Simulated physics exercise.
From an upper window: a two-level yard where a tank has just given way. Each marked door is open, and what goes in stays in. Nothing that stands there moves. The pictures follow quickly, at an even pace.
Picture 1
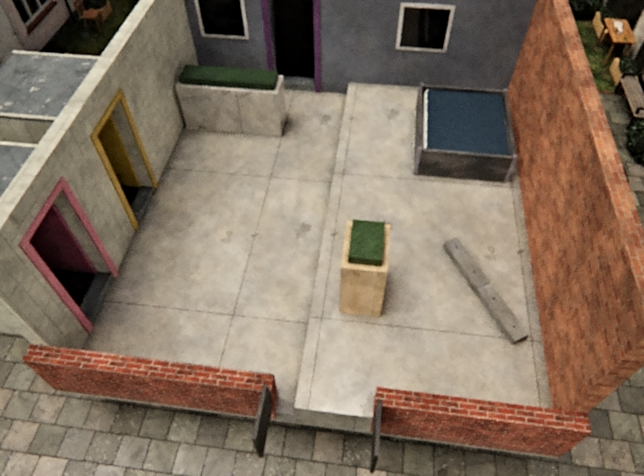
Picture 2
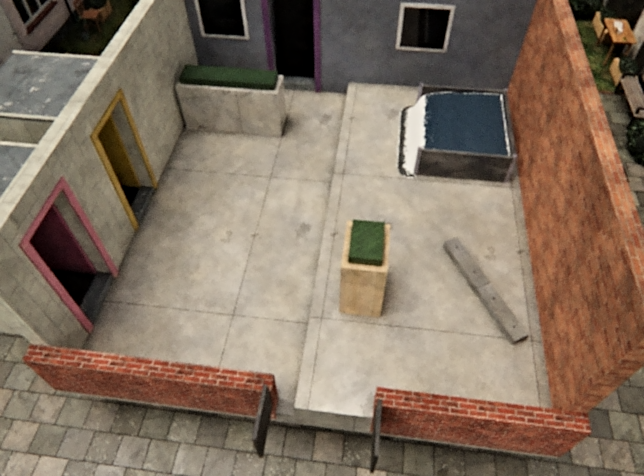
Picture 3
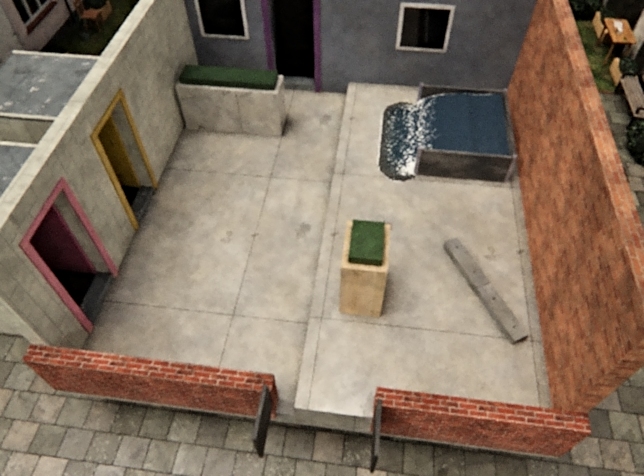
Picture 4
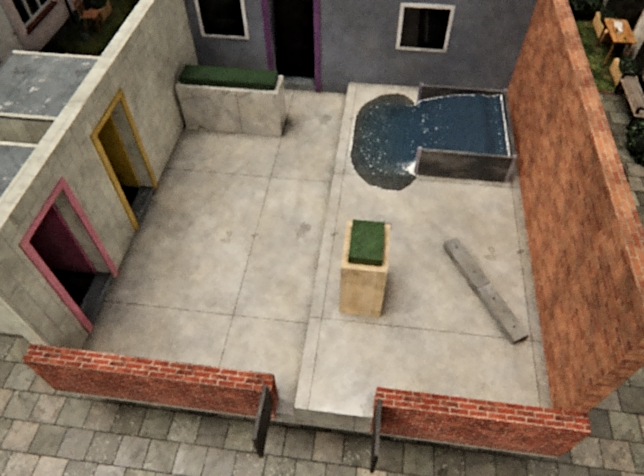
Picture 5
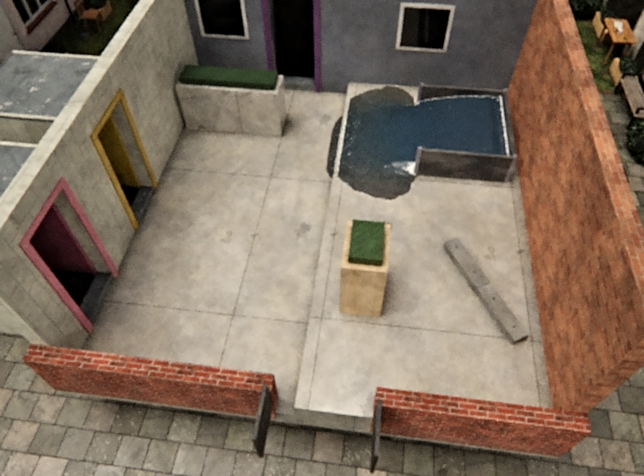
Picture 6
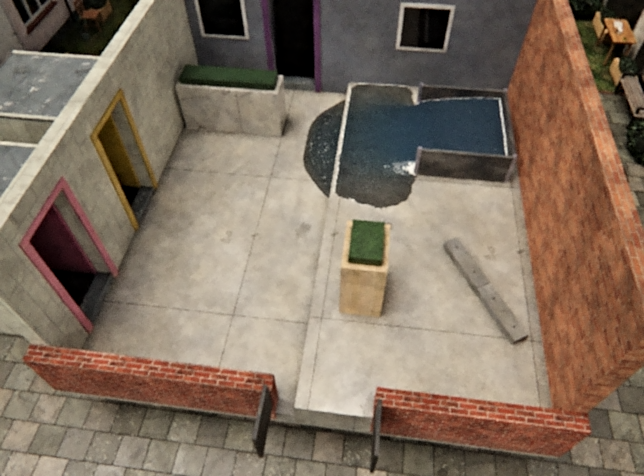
Walled concrete yard seen from above, water pouring from the left side of a tank and spreading left and forward across the paving.
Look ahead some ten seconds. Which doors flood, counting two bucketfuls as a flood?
The purple door admits no more than that; the yellow door lets in a lot; the pink door admits no more than that.
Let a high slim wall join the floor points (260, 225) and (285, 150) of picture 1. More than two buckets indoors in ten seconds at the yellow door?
Yellow is under.
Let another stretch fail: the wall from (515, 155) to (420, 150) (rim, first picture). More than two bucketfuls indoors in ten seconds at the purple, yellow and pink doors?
One by one: The purple one is under, the yellow one lets less in, the pink one takes less.
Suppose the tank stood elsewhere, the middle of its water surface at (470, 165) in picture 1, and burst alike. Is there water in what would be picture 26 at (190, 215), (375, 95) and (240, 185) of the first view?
In turn: Covered, free of water, covered.
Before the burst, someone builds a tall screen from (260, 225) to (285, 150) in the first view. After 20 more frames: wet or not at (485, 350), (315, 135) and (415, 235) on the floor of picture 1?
In turn: Free of water, under water, dry.
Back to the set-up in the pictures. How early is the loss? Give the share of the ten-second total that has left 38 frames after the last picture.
Roughly 50 per cent.
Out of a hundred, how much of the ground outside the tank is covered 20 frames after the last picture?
Near 50 in a hundred.
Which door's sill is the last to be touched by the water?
I say the pink-painted one.
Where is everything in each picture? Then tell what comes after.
The first picture shows still water in the open tank at (464, 122).
In the second picture, water pours out at (419, 133) and has run to (409, 109).
In the third picture, the front is at (400, 105), out from the gap at (418, 134).
In the fourth picture, the front is at (375, 182), out from the gap at (418, 135).
In the fifth picture, water pours out at (418, 135) and has run to (337, 170).
In the sixth picture, water pours out at (418, 135) and has run to (318, 121).
A moment on, water covers 30 % of the floor; the purple door wet at the sill, nothing in, the yellow door not reached, the pink door not reached.
Next, water covers 40 % of the floor; the purple door wet at the sill, nothing in, the yellow door not reached, the pink door not reached.
Then, water covers 50 % of the floor; the purple door under two buckets in, the yellow door over two buckets in, the pink door wet at the sill, nothing in.
Later, water covers 50 % of the floor; the purple door under two buckets in, the yellow door over two buckets in, the pink door wet at the sill, nothing in.
In the end, water covers 55 % of the floor; the purple door under two buckets in, the yellow door over two buckets in, the pink door wet at the sill, nothing in.
